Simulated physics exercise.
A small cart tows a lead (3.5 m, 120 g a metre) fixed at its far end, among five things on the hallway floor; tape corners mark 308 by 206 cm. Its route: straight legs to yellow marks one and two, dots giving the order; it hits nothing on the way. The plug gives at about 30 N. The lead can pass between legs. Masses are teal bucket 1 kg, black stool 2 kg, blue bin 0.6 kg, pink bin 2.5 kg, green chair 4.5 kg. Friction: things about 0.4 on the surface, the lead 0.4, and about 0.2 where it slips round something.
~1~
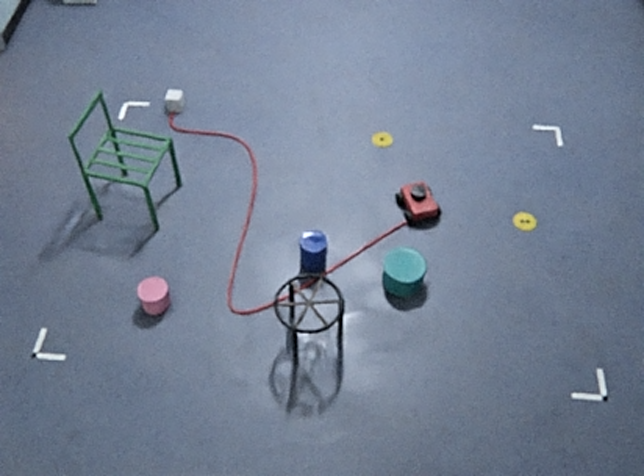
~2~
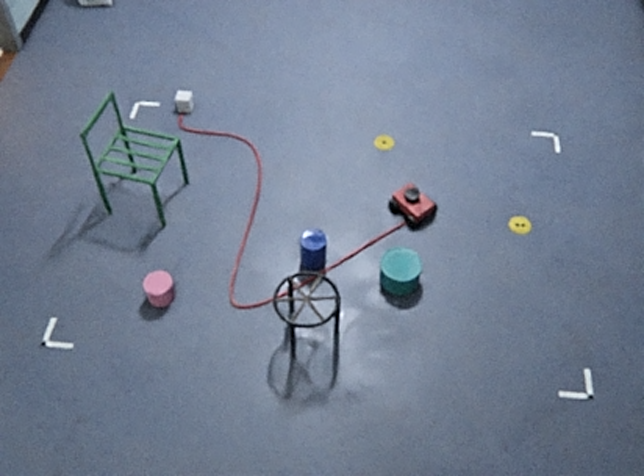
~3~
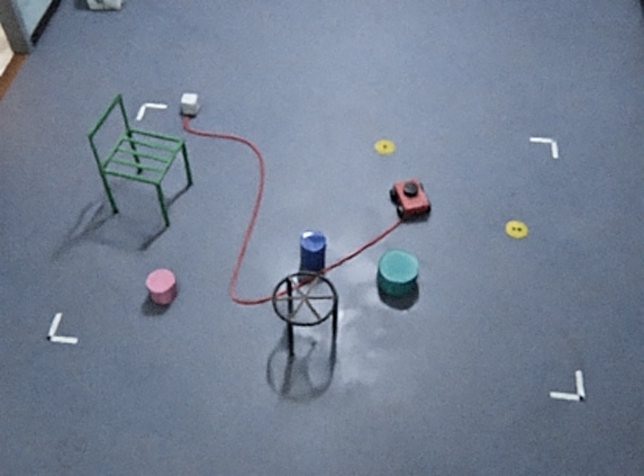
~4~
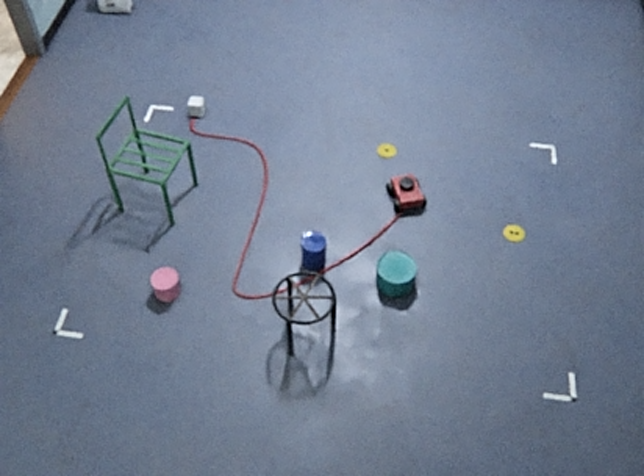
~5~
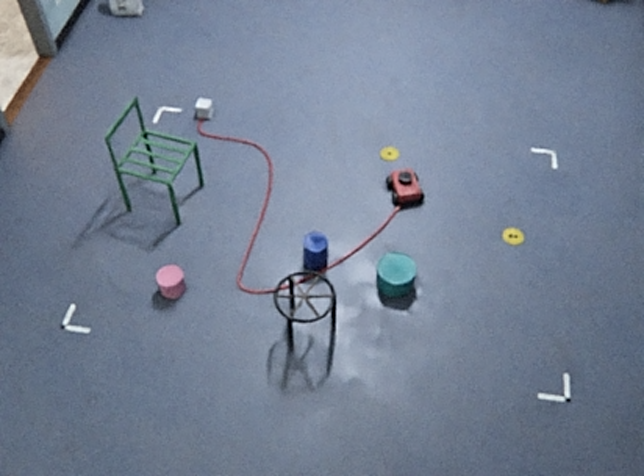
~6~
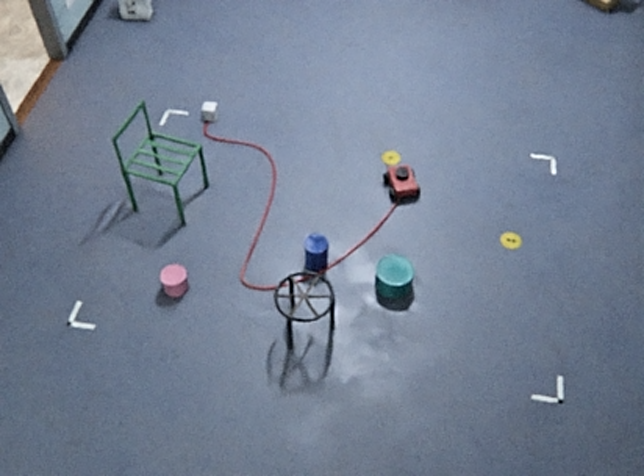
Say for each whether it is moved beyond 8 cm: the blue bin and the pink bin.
In order: The blue bin stays put; the pink bin stays put.
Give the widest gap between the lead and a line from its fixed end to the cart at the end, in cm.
About 90 cm.
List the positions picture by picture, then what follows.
Shows, blue bin (314, 240); pink bin (152, 289); marks (382, 140) (525, 222); lead runs through (255, 170) (237, 258) (376, 241); cart (420, 214), in the first frame.
Shows, lead runs through (240, 254) (375, 241); cart (417, 214), in the second frame.
Shows, lead runs through (241, 254) (377, 240); cart (412, 209), in the third frame.
Shows, lead runs through (244, 254) (378, 235); cart (408, 203), in the fourth frame.
Shows, lead runs through (248, 253) (380, 229); cart (406, 196), in the fifth frame.
Shows, blue bin (316, 243); pink bin (173, 275); lead runs through (274, 178) (250, 254) (380, 225); cart (403, 192), in the sixth frame.
Next, cart at (395, 159), lead slack at the fixed end; nothing else has moved.
Then, cart at (434, 187), lead slack at the fixed end; nothing else has moved.
After that, cart at (476, 216), lead slack at the fixed end; nothing else has moved.
Later, cart at (511, 240), lead slack at the fixed end; nothing else has moved.
At the end, cart at (511, 240), lead slack at the fixed end; pink bin 0 cm off its start at (173, 275), blue bin 0 cm off its start at (316, 243).
